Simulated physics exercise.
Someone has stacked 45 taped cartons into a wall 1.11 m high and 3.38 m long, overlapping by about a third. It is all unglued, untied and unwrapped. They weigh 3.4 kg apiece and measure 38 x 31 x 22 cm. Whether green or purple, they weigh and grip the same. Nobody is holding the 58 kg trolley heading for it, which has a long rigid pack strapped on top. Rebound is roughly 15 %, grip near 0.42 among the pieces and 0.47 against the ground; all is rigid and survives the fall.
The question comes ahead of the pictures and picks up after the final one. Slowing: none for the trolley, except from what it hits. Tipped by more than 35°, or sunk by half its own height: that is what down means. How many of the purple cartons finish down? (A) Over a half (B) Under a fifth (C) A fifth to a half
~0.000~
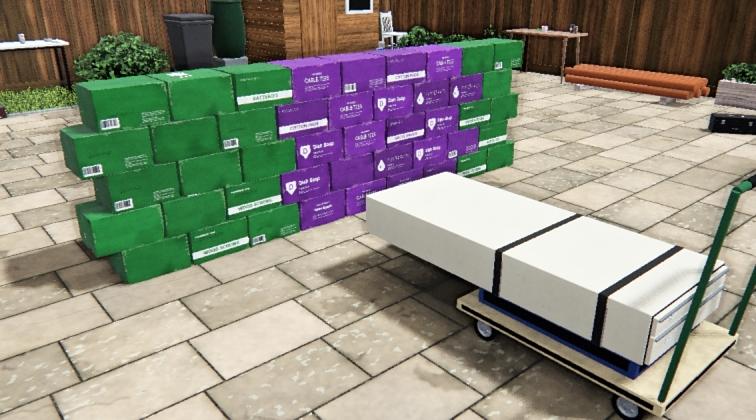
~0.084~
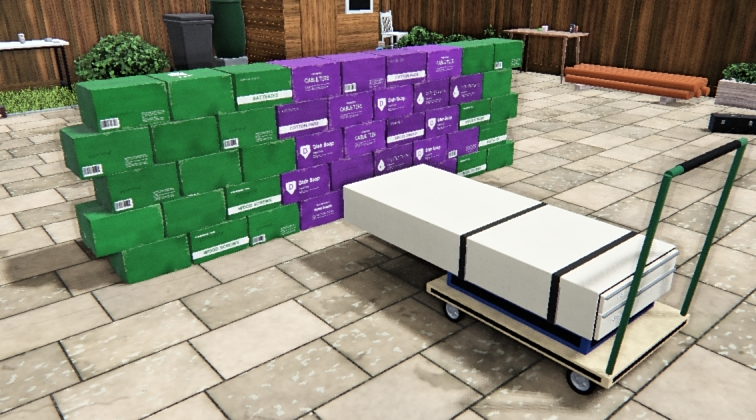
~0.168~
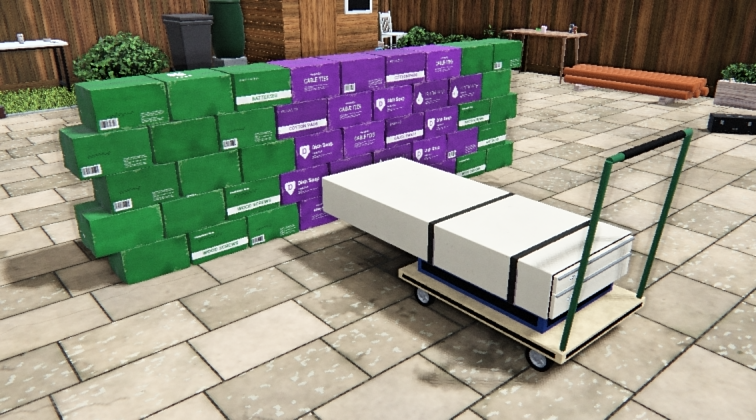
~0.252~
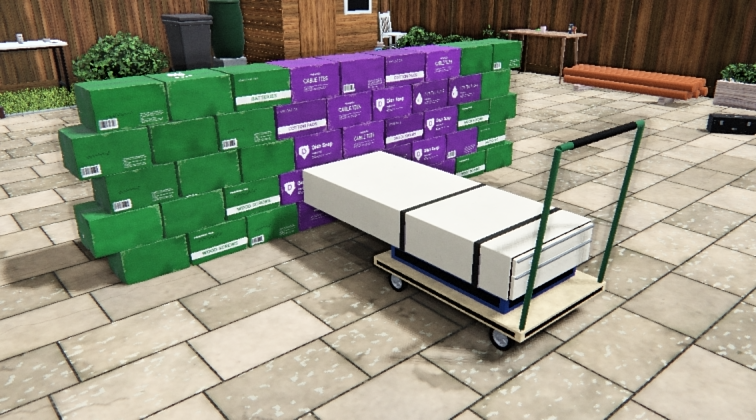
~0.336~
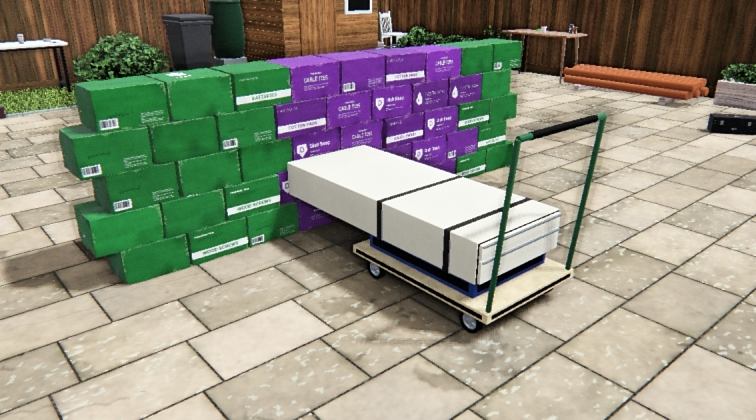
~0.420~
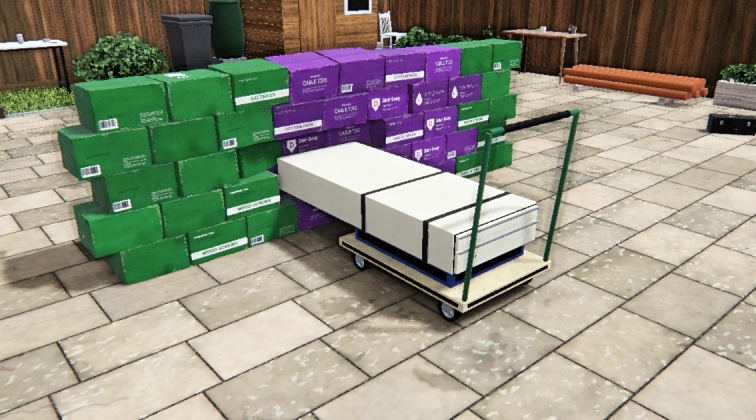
C.
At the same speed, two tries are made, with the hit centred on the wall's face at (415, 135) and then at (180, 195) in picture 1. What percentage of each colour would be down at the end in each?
You'd get green at 0 followed by 50, and purple at 30 followed by 10 percent.
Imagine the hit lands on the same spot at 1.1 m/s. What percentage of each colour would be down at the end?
Share down, in per cent: Green 0, purple 0.
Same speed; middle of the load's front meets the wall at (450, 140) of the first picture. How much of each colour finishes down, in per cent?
Result - green: 10 %; purple: 50 %.
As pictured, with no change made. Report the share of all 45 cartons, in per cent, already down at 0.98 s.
20 per cent.
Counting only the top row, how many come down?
2 in that row.
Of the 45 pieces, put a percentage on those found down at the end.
About 20 per cent.
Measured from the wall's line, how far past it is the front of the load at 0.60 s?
About 40 cm.
After 0.60 s, load 42 cm past the wall's line, still rolling; none of the 22 purple cartons down (0 of 45 in all colours); top purple carton unmoved; top green carton leaning 7°.
After 0.98 s, load 80 cm past the wall's line, still rolling; 8 of the 22 purple cartons down (8 of 45 in all colours); top purple carton unmoved; top green carton shifted 32 mm.
At rest (2.6 s), load 86 cm past the wall's line, stopped; 8 of the 22 purple cartons down (8 of 45 in all colours); top purple carton unmoved; top green carton shifted 23 mm. That is 36 per cent. As the last picture would show them, middles, top purple carton near (430, 63), top green carton near (251, 86).
